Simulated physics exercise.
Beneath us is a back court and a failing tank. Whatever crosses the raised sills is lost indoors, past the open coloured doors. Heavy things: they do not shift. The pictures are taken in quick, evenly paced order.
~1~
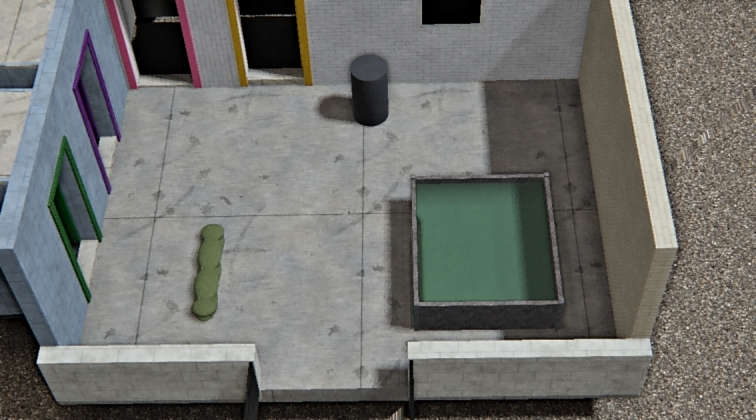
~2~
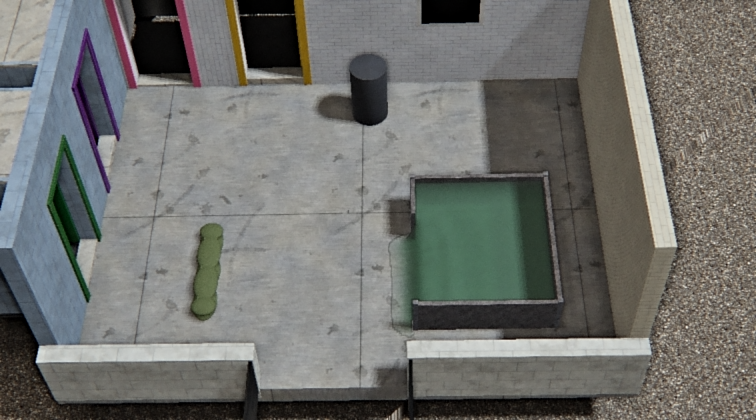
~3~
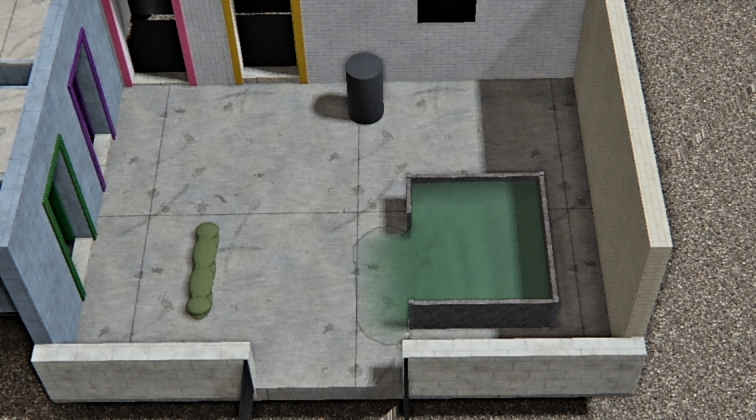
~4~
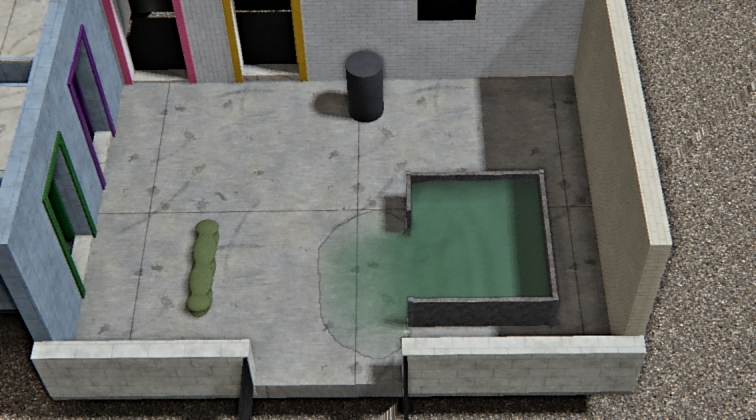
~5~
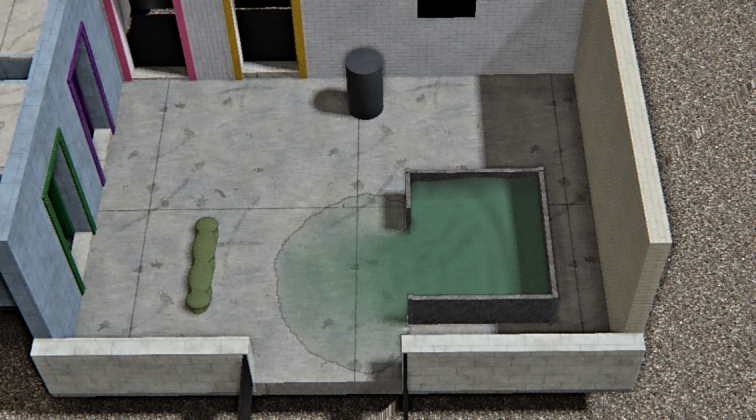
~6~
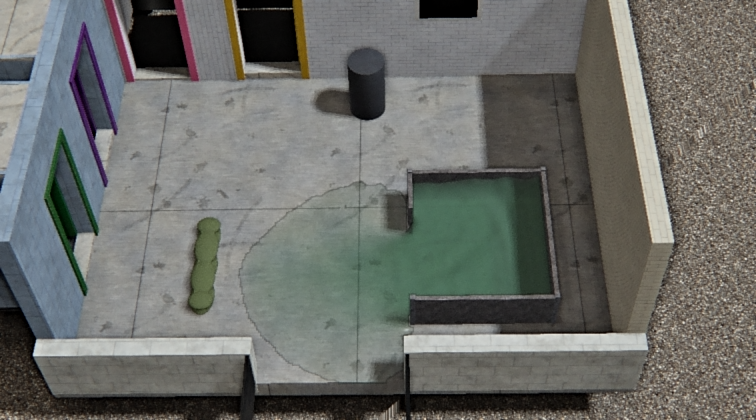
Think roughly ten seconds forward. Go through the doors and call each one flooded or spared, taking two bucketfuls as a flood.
Green door: Spared, pink door: Flooded, yellow door: Spared, purple door: Spared.
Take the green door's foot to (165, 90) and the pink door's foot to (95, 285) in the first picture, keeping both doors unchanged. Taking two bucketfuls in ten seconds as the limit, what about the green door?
As it turns out, the green one runs over.
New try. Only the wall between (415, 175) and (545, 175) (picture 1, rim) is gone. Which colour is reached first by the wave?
You want the yellow one.
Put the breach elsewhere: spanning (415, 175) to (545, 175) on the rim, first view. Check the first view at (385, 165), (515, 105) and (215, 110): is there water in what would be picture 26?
The first point is soaked, the second soaked, the third soaked.
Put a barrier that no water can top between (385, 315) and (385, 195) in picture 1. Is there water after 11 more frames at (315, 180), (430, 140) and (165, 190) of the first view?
Results in order: Bone-dry / swamped / bone-dry.
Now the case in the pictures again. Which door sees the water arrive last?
Answer - the door marked yellow.
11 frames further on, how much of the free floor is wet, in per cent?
About 35 per cent.
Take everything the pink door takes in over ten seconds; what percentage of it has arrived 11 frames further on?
Around 0 in a hundred.
A moment on, water covers 25 % of the floor; the green door not reached, the pink door not reached, the yellow door not reached, the purple door not reached.
Next, water covers 35 % of the floor; the green door not reached, the pink door not reached, the yellow door not reached, the purple door not reached.
Then, water covers 50 % of the floor; the green door wet at the sill, nothing in, the pink door wet at the sill, nothing in, the yellow door not reached, the purple door wet at the sill, nothing in.
Later, water covers 60 % of the floor; the green door under two buckets in, the pink door far over two buckets in, the yellow door wet at the sill, nothing in, the purple door wet at the sill, nothing in.
In the end, water covers 85 % of the floor; the green door under two buckets in, the pink door far over two buckets in, the yellow door wet at the sill, nothing in, the purple door wet at the sill, nothing in.
